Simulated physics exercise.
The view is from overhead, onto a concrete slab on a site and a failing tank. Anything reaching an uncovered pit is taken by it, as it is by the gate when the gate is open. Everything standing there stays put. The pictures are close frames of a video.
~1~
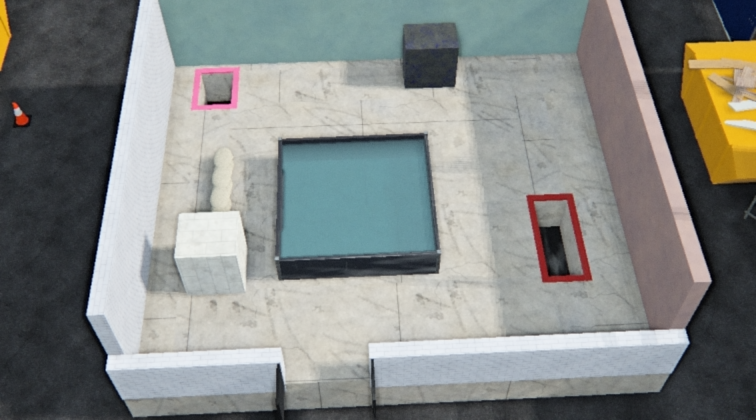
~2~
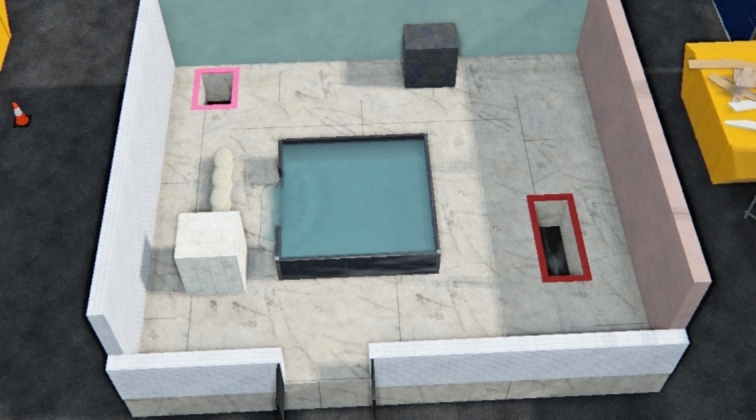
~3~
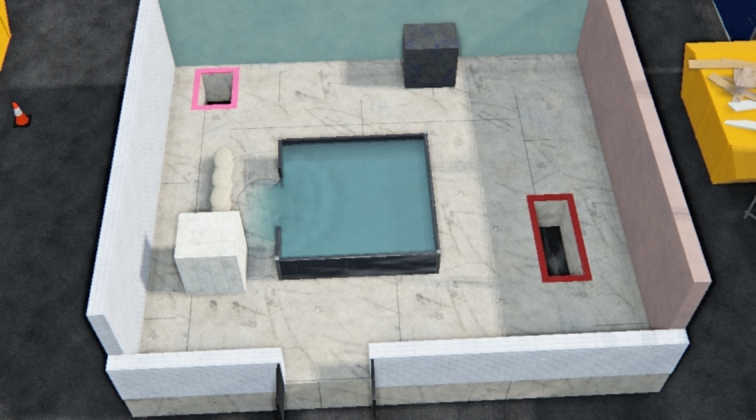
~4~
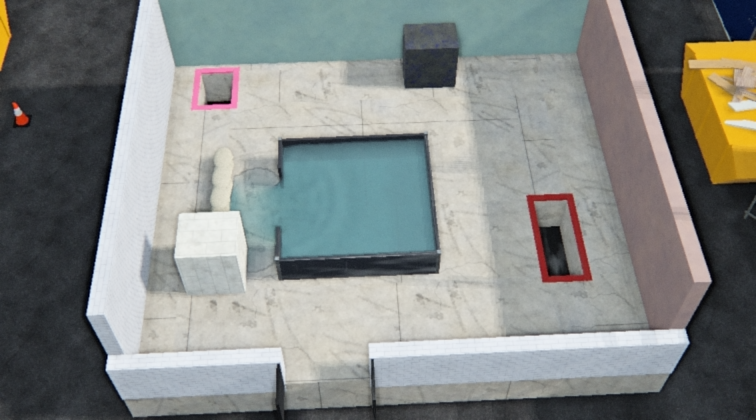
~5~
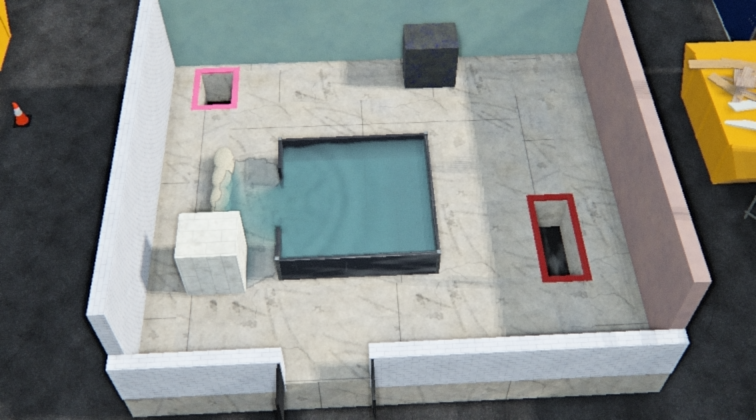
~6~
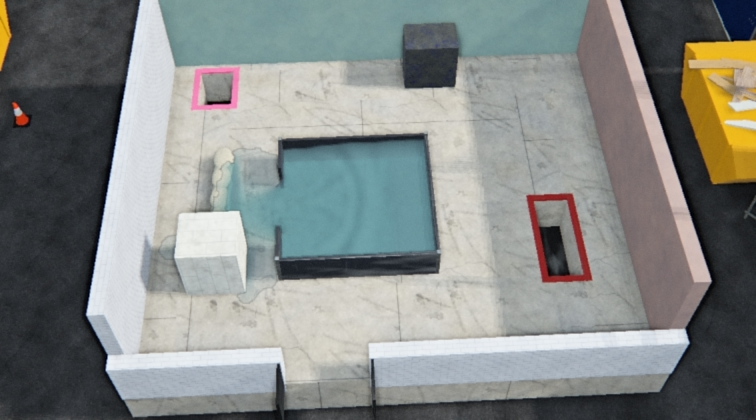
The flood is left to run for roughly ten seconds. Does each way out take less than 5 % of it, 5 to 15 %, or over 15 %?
The gate ends up with 5 to 15 %; the red pit ends up with less than 5 %; the pink pit ends up with over 15 %.
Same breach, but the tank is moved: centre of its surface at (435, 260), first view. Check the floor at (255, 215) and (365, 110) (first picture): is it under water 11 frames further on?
First submerged, then spared.
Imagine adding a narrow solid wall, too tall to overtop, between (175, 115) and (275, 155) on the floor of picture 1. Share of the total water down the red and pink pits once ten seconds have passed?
Estimated shares: Red 0 percent, pink 2 percent.
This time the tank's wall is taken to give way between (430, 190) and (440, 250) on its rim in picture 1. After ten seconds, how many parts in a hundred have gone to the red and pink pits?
Red: 50 percent; pink: 0 percent.
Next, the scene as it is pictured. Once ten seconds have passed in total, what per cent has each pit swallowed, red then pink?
About 0 %, then about 18 %.
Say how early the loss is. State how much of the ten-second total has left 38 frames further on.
Near 50 %.
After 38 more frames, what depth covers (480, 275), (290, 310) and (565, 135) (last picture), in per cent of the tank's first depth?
Respectively 0, 6 and 0 per cent.
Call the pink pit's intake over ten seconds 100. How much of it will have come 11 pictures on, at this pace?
By then roughly 5 percent of the ten-second total is in.
A moment on, water covers 15 % of the floor; the gate 0 %, the red pit 0 %, the pink pit 0 %.
Next, water covers 30 % of the floor; the gate 0 %, the red pit 0 %, the pink pit 0 %.
Then, water covers 40 % of the floor; the gate 1 %, the red pit 0 %, the pink pit 2 %.
Later, water covers 55 % of the floor; the gate 4 %, the red pit 0 %, the pink pit 10 %.
In the end, water covers 80 % of the floor; the gate 8 %, the red pit 1 %, the pink pit 17 %.
